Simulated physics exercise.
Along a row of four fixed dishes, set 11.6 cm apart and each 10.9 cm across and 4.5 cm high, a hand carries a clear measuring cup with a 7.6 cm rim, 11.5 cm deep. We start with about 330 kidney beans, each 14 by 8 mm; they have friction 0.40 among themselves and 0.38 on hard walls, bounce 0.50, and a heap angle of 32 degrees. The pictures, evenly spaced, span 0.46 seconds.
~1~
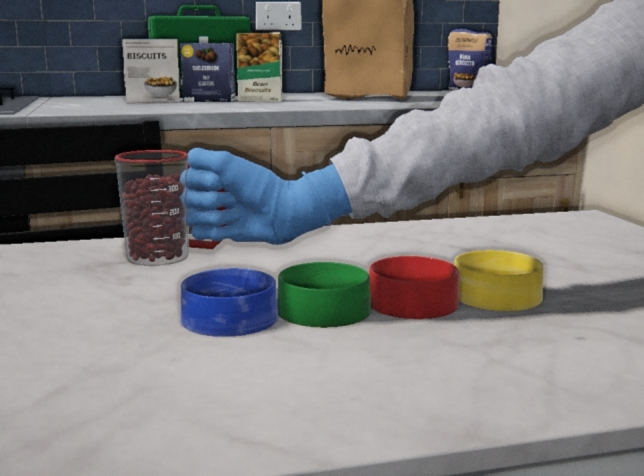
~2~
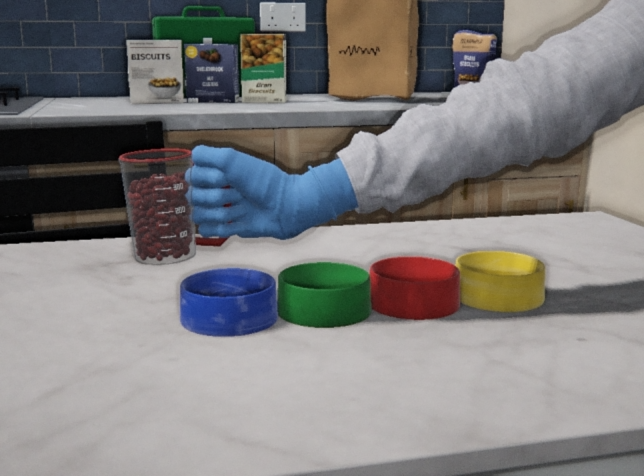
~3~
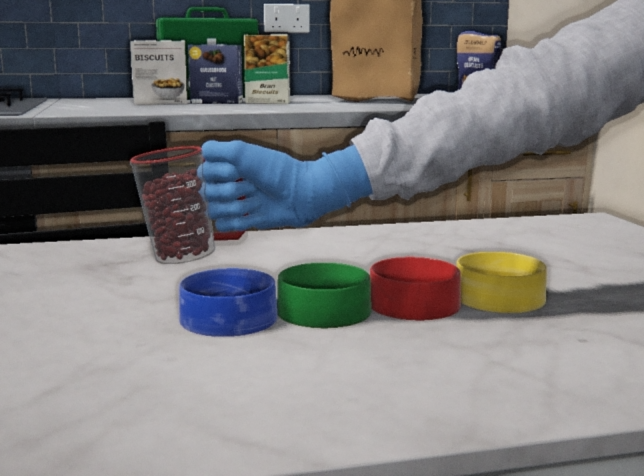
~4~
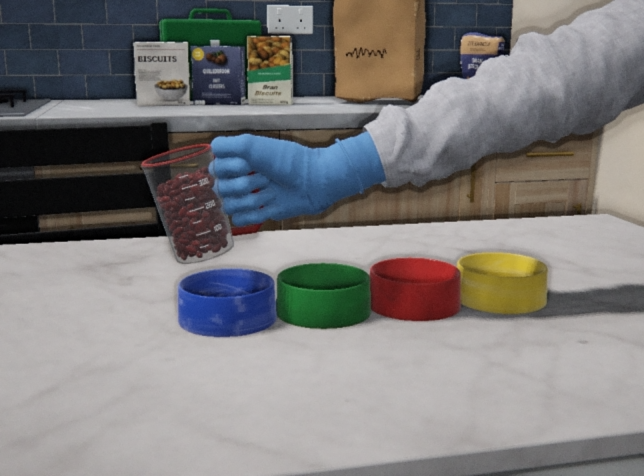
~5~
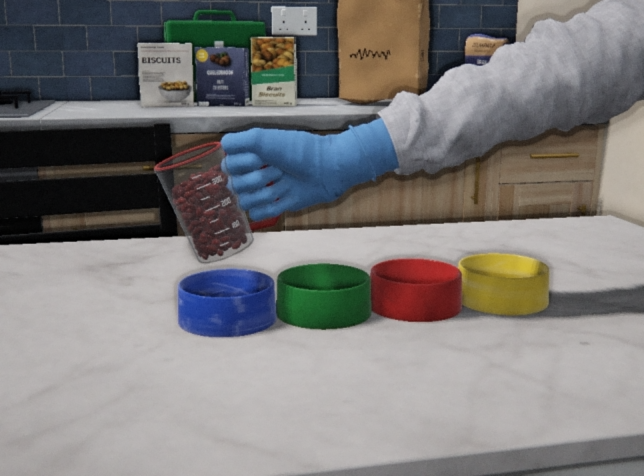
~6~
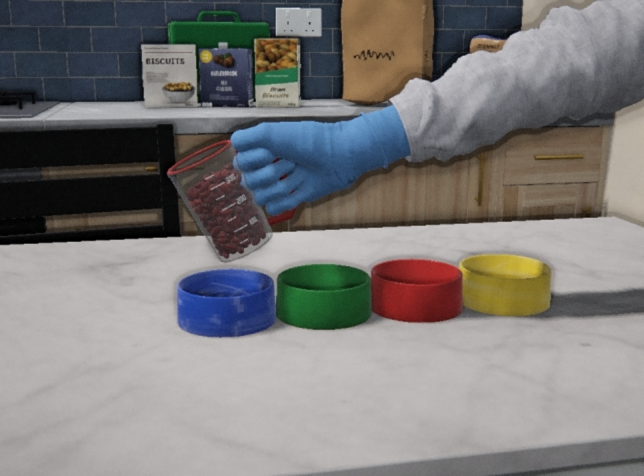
On a pale marble-look kitchen counter, behind a row of blue, green, red and yellow dishes, a blue-gloved hand holds a clear, red-rimmed measuring cup of dark red beans, moving it a short way right while gradually tilting it.
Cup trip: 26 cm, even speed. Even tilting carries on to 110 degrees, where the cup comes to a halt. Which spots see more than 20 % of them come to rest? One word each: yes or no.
Red dish: No; blue dish: No; green dish: Yes; yellow dish: No; counter: No.
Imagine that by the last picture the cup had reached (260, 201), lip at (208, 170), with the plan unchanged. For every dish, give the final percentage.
Kept per dish: Red = 0, blue = 0, green = 100, yellow = 0.
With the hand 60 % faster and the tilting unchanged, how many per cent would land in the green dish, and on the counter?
Shares: Green 100, counter 0.
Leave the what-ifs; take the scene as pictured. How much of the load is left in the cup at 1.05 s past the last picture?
I reckon around 100 per cent.
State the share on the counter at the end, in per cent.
Near 0 percent, roughly speaking.
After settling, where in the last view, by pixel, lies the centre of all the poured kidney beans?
Close to pixel (321, 293).
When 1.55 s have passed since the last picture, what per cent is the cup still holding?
About 55 percent of the load.
Then, 0.63 s after the last picture, tilt 65 degrees; cup holds 100 %.
Then, 1.05 s after the last picture, tilt 92 degrees; cup holds 100 %.
Then, 1.55 s after the last picture, tilt 110 degrees; cup holds 55 %, green 45 %.
In the end, red 0 %, blue 0 %, green 100 %, yellow 0 %, counter 0 %.
